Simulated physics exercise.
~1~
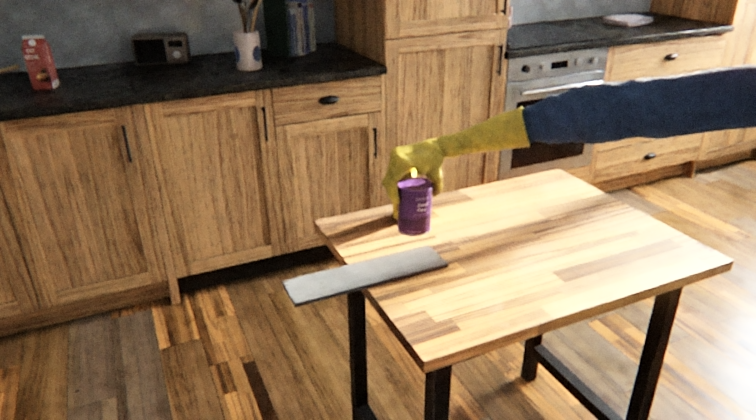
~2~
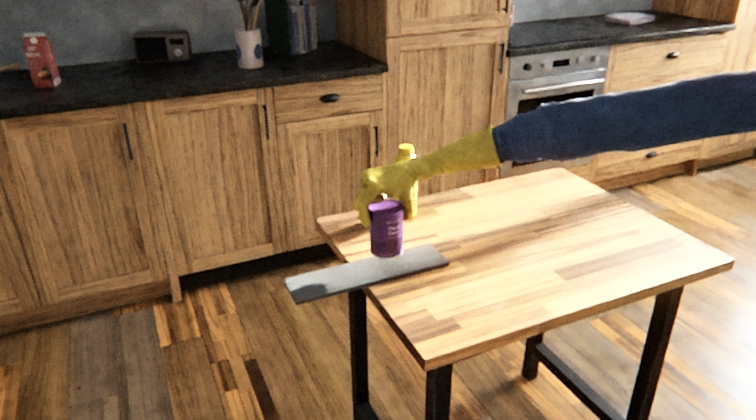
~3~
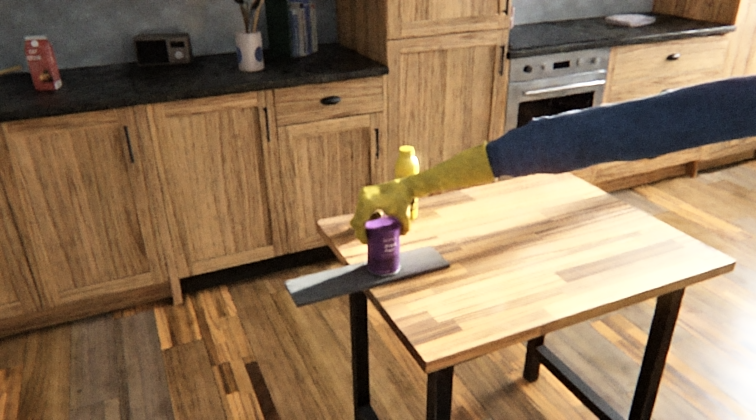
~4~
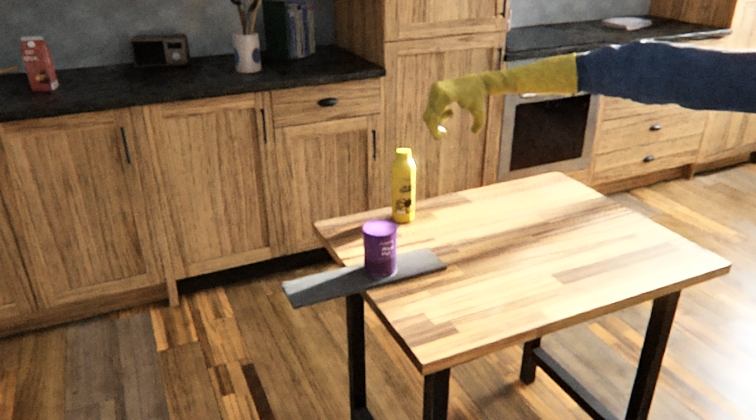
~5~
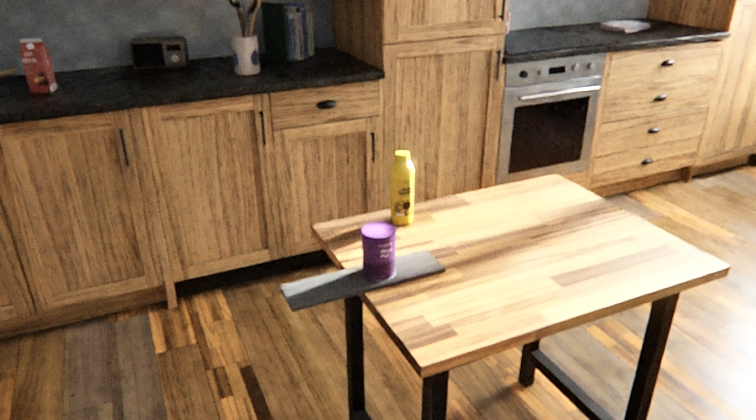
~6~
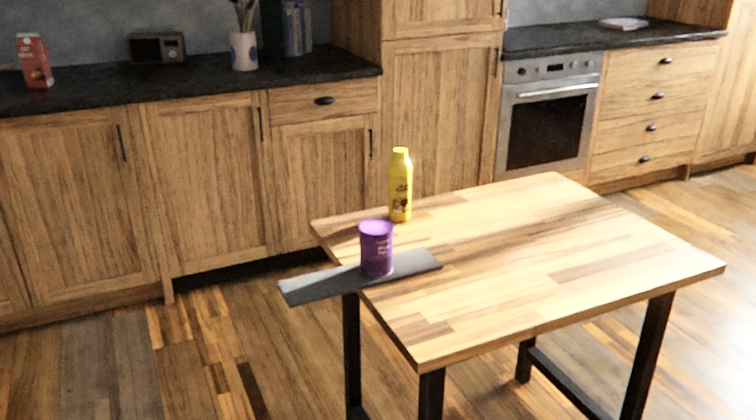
Purple tin being set by a gloved hand onto a grey board jutting past a wooden table's edge, then resting upright.
